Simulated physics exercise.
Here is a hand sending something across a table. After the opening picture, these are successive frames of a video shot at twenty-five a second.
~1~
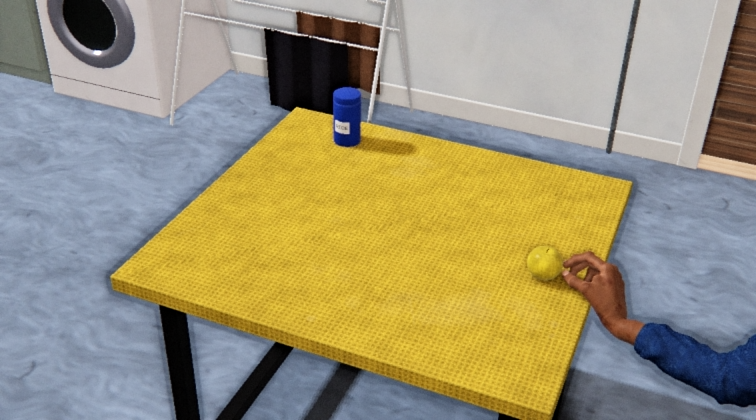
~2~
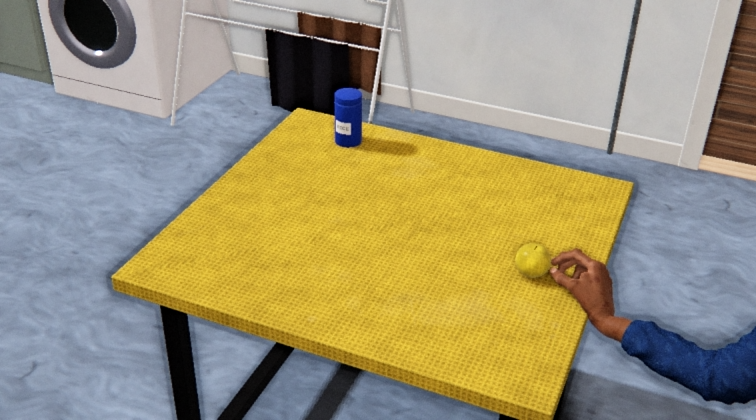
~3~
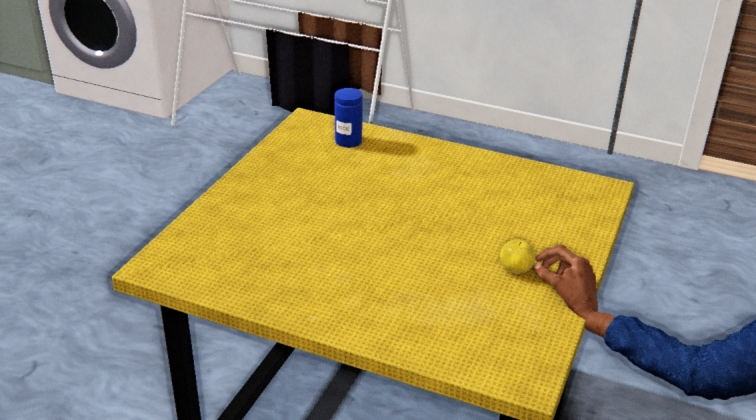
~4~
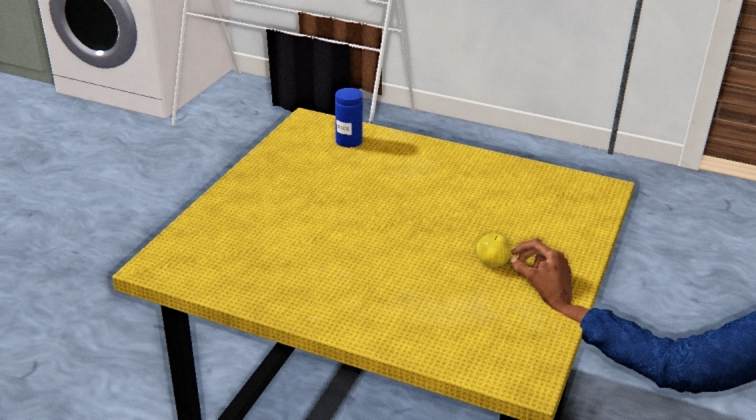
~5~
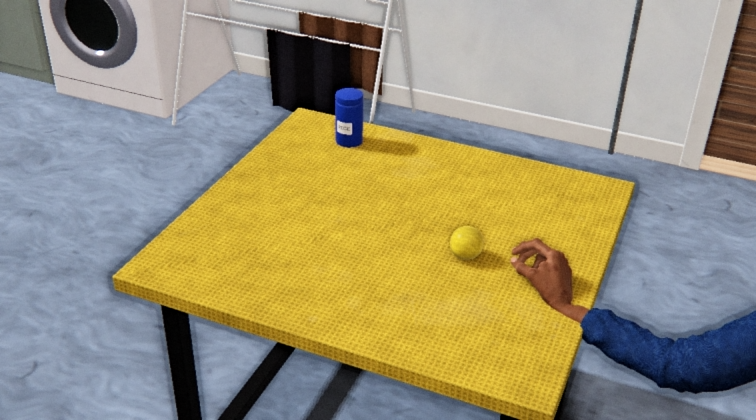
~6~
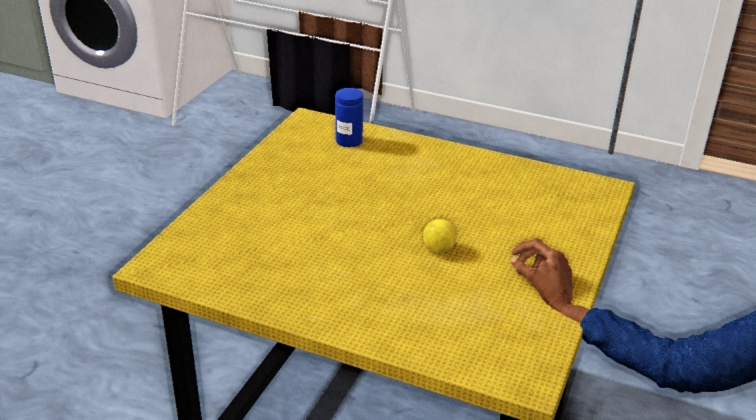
To begin with, a hand holds a yellow apple near the right edge of a yellow table, with a blue container standing at the back. The hand pushes the apple leftward across the tabletop, then stays still as the apple leaves the fingers and rolls farther left and slightly toward the back.
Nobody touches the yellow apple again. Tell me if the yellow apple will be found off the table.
The yellow apple falls off the table.
Then, 0.20 s after the last picture, yellow apple rolled well along near (317, 204).
Then, 0.40 s after the last picture, yellow apple rolled well along near (210, 176).
Then, 0.70 s after the last picture, yellow apple now off the table.
Then, 0.90 s after the last picture, things are still on the move.
By the end, off the table, yellow apple.
